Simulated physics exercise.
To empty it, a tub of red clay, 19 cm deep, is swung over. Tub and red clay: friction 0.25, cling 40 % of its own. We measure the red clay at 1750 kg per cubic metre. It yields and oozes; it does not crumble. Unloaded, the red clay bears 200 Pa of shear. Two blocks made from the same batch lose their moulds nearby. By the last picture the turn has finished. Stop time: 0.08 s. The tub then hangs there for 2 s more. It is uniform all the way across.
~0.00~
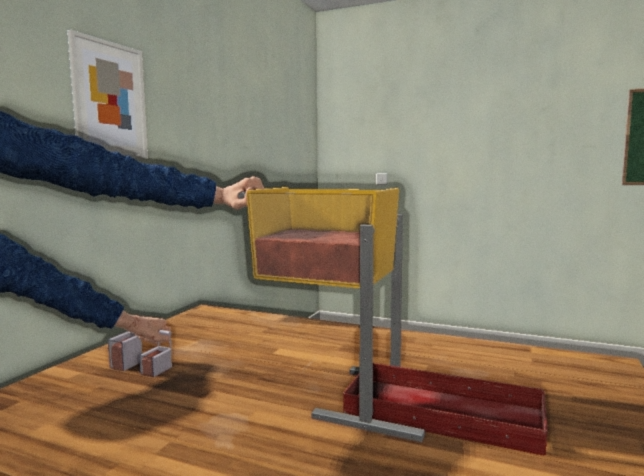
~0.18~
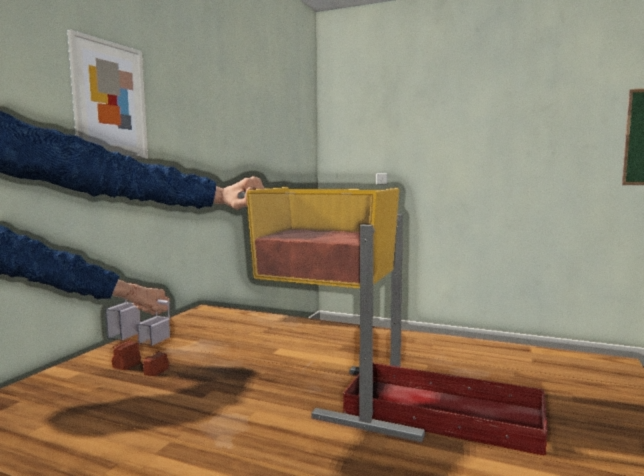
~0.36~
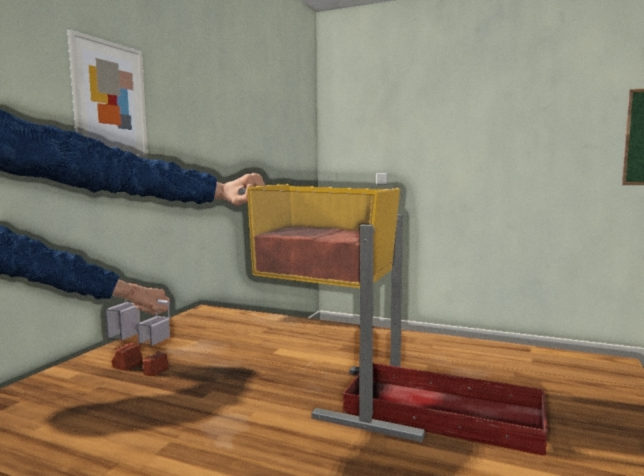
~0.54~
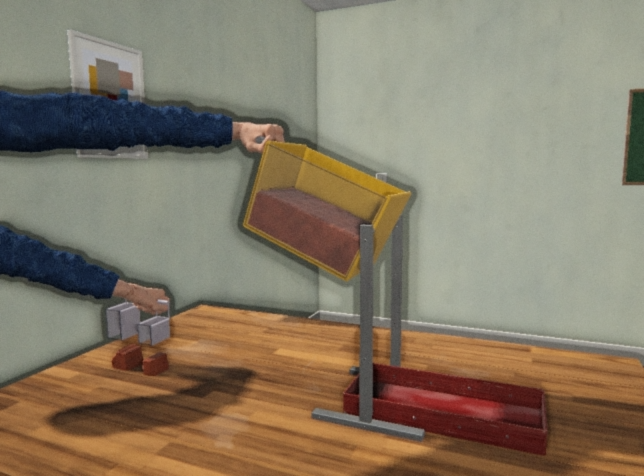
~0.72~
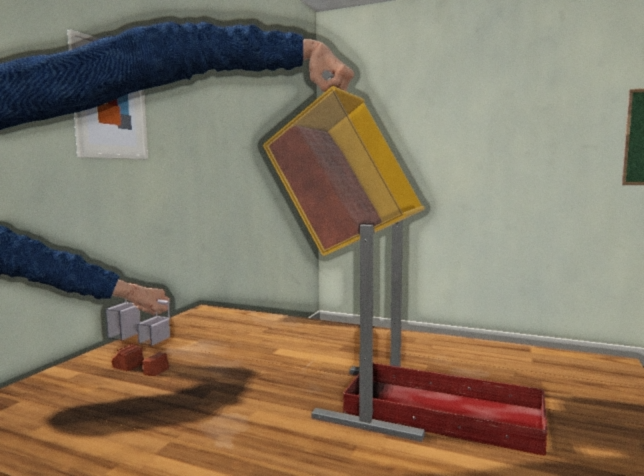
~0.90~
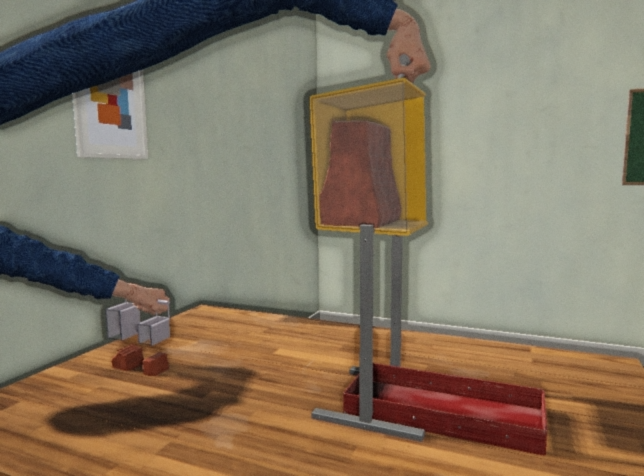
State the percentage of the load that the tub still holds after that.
The tub still holds roughly 49 %.
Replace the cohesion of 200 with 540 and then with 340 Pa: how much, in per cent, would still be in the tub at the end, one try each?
Respectively 50 % and 55 %.
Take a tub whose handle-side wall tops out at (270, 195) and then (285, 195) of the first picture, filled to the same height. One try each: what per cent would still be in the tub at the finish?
Remaining, try 1: Approx. 60 %; try 2: Approx. 70 %.
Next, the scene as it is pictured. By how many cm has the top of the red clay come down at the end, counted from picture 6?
About 14 cm.
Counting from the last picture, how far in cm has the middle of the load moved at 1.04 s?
I'd estimate roughly 8 centimetres.
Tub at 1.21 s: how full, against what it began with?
Some 55 per cent.
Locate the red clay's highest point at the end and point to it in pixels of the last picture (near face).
I'd point to somewhere around (335, 192).
By 1.04 s, the tub is at 88 degrees and holds 84 %.
By 1.21 s, the tub is at 88 degrees and holds 54 %.
By 1.38 s, the tub is at 88 degrees and holds 50 %.
By 1.55 s, the tub is at 88 degrees and holds 49 %.
By 2.90 s, at the end, the tub is at 88 degrees and holds 49 %.
